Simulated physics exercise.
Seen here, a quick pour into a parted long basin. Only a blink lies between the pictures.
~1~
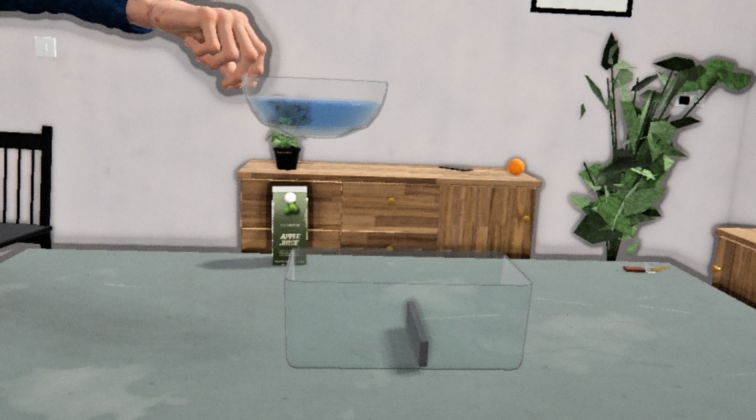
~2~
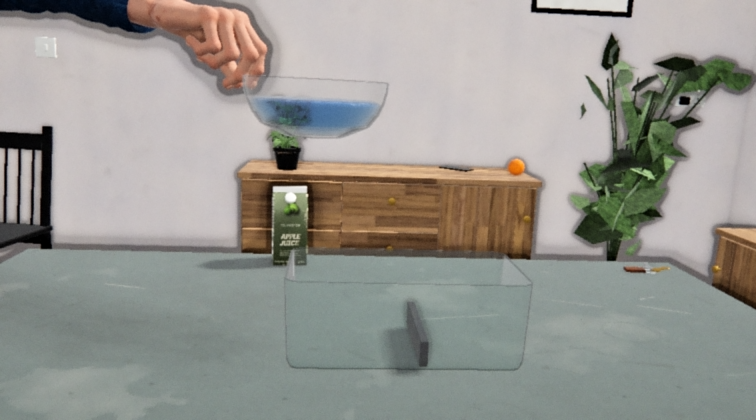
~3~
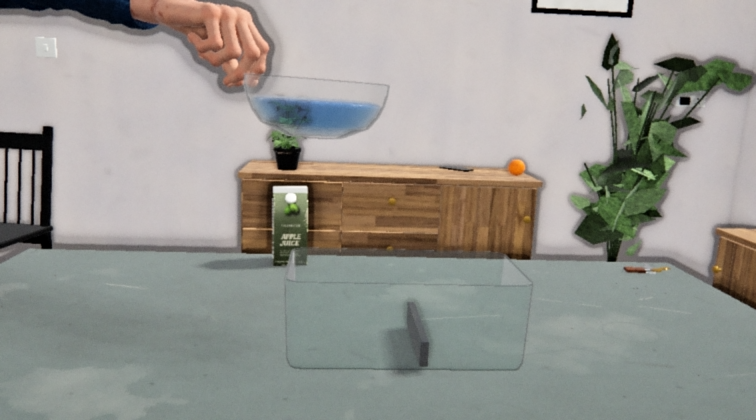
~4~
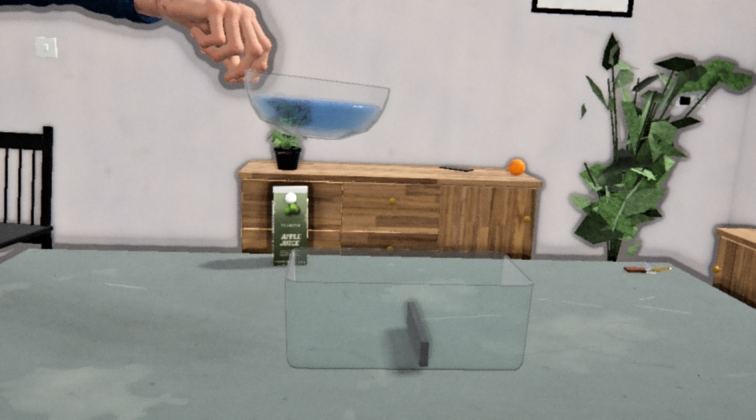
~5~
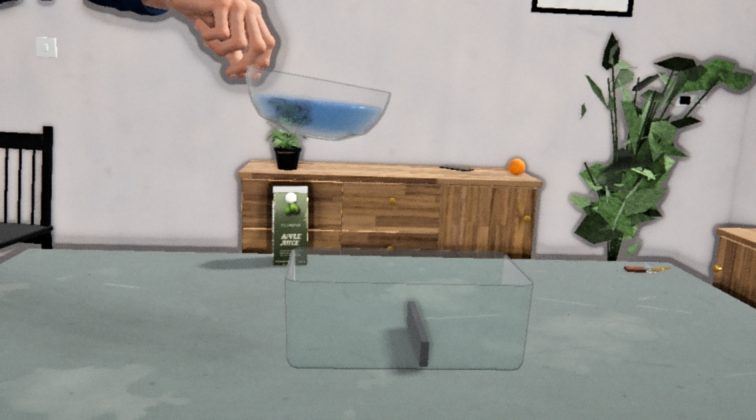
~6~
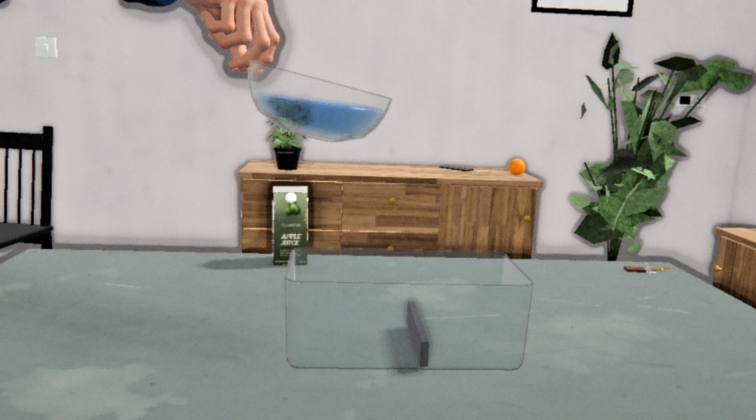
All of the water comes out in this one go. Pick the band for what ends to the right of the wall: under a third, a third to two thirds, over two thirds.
The share right of the wall is between a third and two thirds.
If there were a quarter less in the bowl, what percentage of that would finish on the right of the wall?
Roughly 45 in a hundred.
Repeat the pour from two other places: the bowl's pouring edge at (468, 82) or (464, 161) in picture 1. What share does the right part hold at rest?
Roughly 60 per cent, and 75 per cent.
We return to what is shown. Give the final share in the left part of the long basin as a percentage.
Close to 45 per cent.
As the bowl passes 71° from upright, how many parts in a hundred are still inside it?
Near 35 %.
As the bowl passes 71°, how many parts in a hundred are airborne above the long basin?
Near 60 %.
A moment on, the bowl is tipped part way and 37 per cent is still to pour, 1 is left of the wall and 2 right of it.
Next, the bowl is tipped on its side and 3 per cent is still to pour, 30 is left of the wall and 55 right of it.
Then the bowl is tipped right over and 0 per cent is still to pour, 46 is left of the wall and 52 right of it.
Later the bowl is tipped right over and 0 per cent is still to pour, 46 is left of the wall and 53 right of it.
In the end 46 per cent lies left of the wall, 53 right of it and 2 outside.
